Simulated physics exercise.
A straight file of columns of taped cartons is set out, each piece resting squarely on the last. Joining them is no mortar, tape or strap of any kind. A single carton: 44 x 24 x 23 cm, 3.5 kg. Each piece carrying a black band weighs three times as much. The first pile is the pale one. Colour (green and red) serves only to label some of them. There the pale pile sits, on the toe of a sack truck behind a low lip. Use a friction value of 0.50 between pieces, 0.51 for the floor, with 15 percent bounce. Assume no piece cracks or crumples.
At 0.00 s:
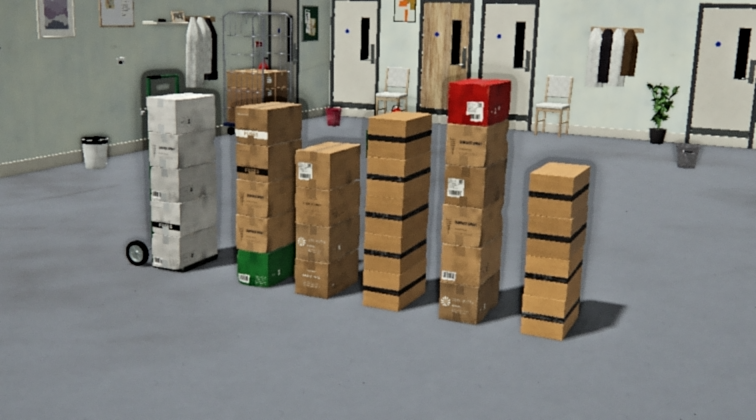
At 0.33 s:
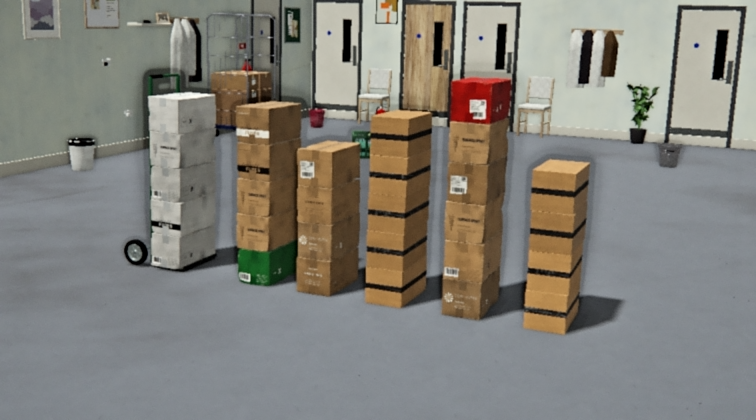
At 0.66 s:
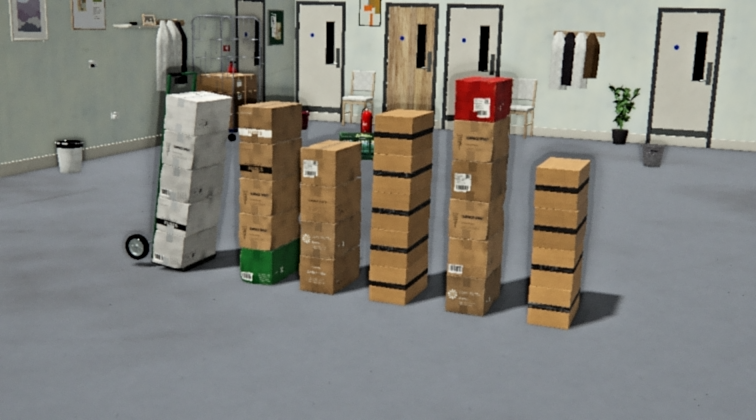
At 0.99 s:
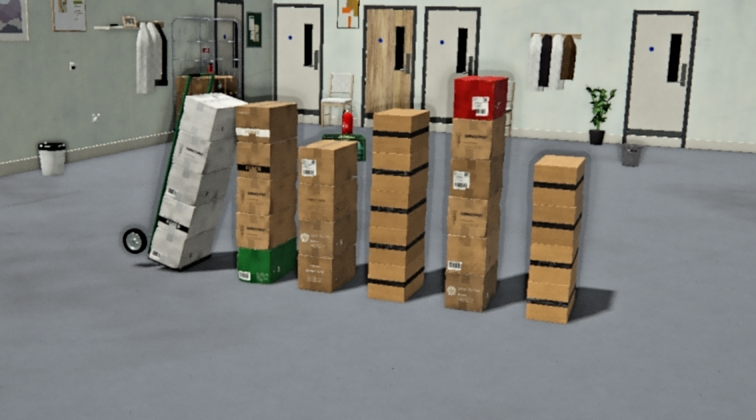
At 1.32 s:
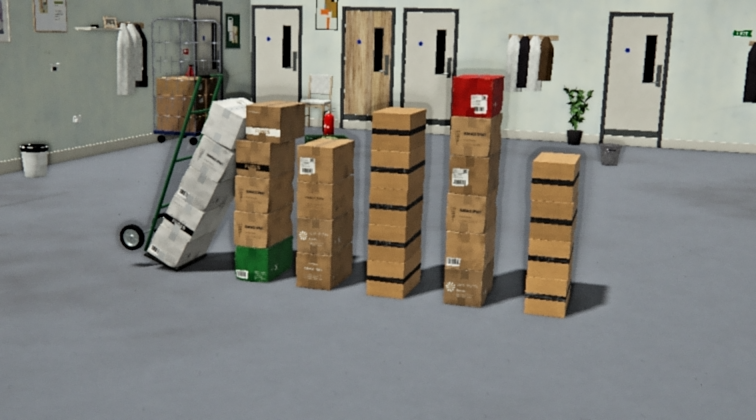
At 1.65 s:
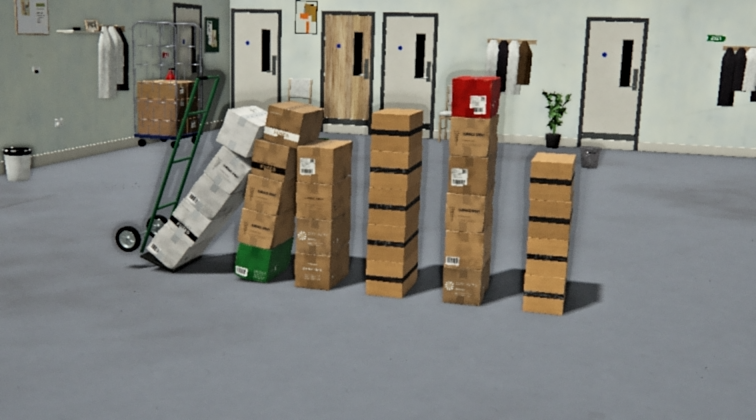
A row of six tall carton stacks stands on the grey floor of a pale-walled room with several doors, seen from slightly above as the camera drifts slowly around. The white stack is at far left on a green sack truck, beside brown stacks, one with a green bottom carton, another topped in red. The truck tips rightward, and the white stack leans against its neighbour, whose upper cartons tilt right.
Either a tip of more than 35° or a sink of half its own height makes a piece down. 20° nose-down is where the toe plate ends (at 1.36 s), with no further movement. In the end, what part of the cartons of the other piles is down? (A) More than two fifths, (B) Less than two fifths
A.
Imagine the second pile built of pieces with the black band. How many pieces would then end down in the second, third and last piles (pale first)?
Second 0, third 0, last 0.
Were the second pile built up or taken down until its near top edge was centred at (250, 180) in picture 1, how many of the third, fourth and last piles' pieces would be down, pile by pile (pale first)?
Down by pile: Third 0, fourth 0, last 0.
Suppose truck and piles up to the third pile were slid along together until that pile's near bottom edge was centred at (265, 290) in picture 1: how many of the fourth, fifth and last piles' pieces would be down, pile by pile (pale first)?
After that shift, the fourth pile would have 5 down, the fifth 6 and the last 3.
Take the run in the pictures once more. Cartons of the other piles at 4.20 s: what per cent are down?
By that time it is 60 percent.
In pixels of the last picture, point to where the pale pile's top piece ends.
Close to (214, 217).
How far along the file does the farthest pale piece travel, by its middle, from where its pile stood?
Around 90 centimetres.
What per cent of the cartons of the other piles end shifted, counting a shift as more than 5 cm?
I count 95 % as shifted.
After 2.10 s, 5 of the pale pile down; none of the 24 other cartons down, 9 disturbed; green carton leaning 24°.
After 3.60 s, 5 of the pale pile down; 6 of the 24 other cartons down; green carton leaning 44°; red carton leaning 5°.
After 4.20 s, 5 of the pale pile down; 14 of the 24 other cartons down; green carton leaning 43°; red carton leaning 24°, 12 cm lower.
After 4.66 s, 5 of the pale pile down; 23 of the 24 other cartons down; red carton leaning 73°, 88 cm lower; green carton leaning 43°.
At rest (5.6 s), 5 of the pale pile down; 23 of the 24 other cartons down; red carton on its side; green carton leaning 43°. That is 96 per cent. As the last picture would show them, middles, green carton near (278, 252).
